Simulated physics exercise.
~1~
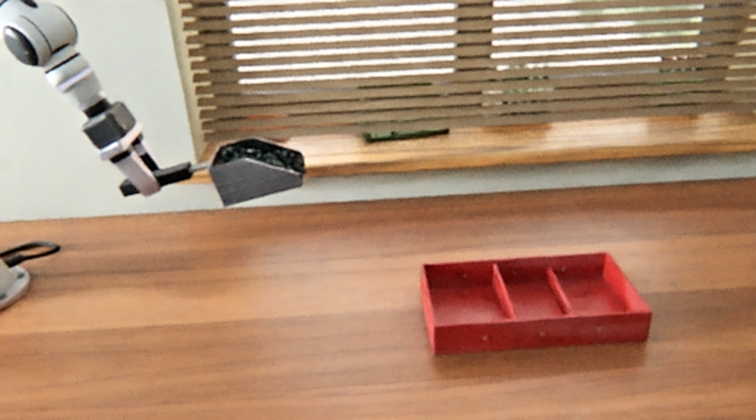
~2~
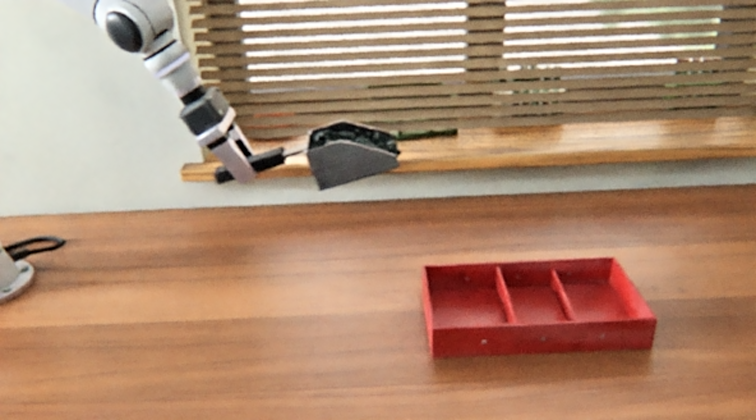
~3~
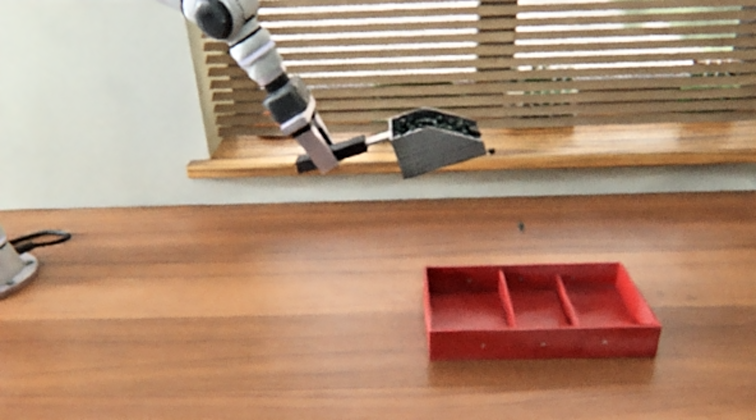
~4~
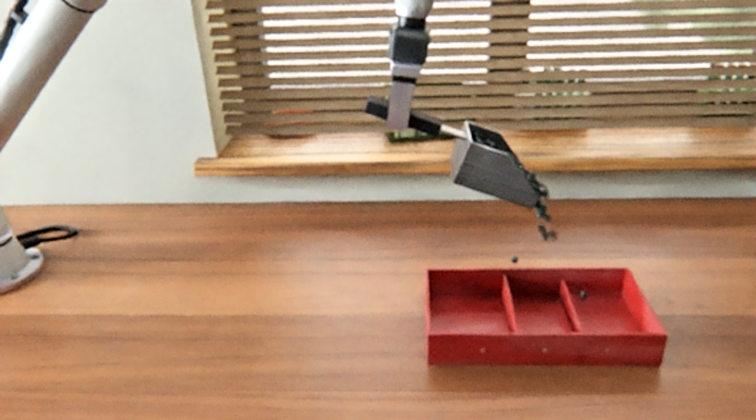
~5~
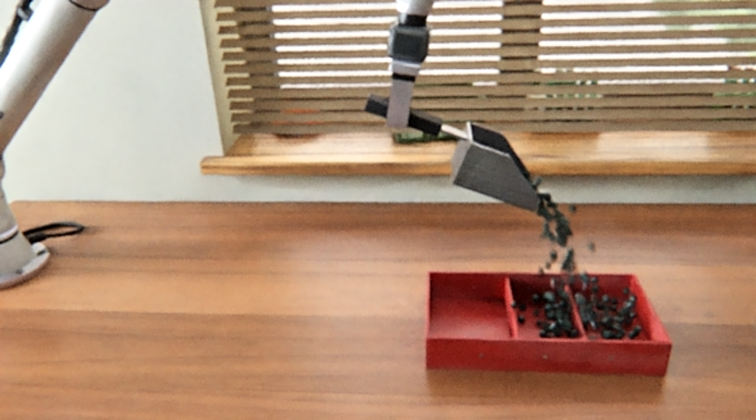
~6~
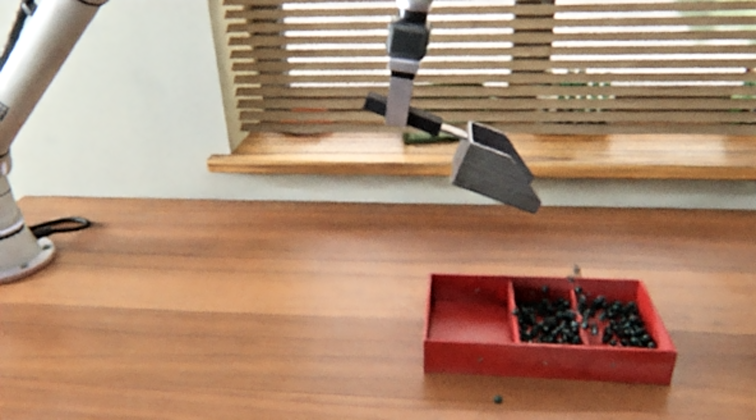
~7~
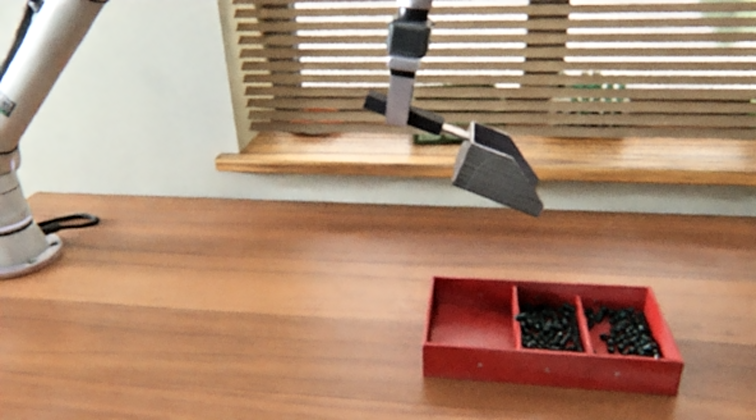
The footage shows a robot arm carrying a grey scoop of small black beads rightward over a wooden table, then tipping it so they pour into a red divided box, settling mostly in the middle and right compartments while the left stays nearly empty.
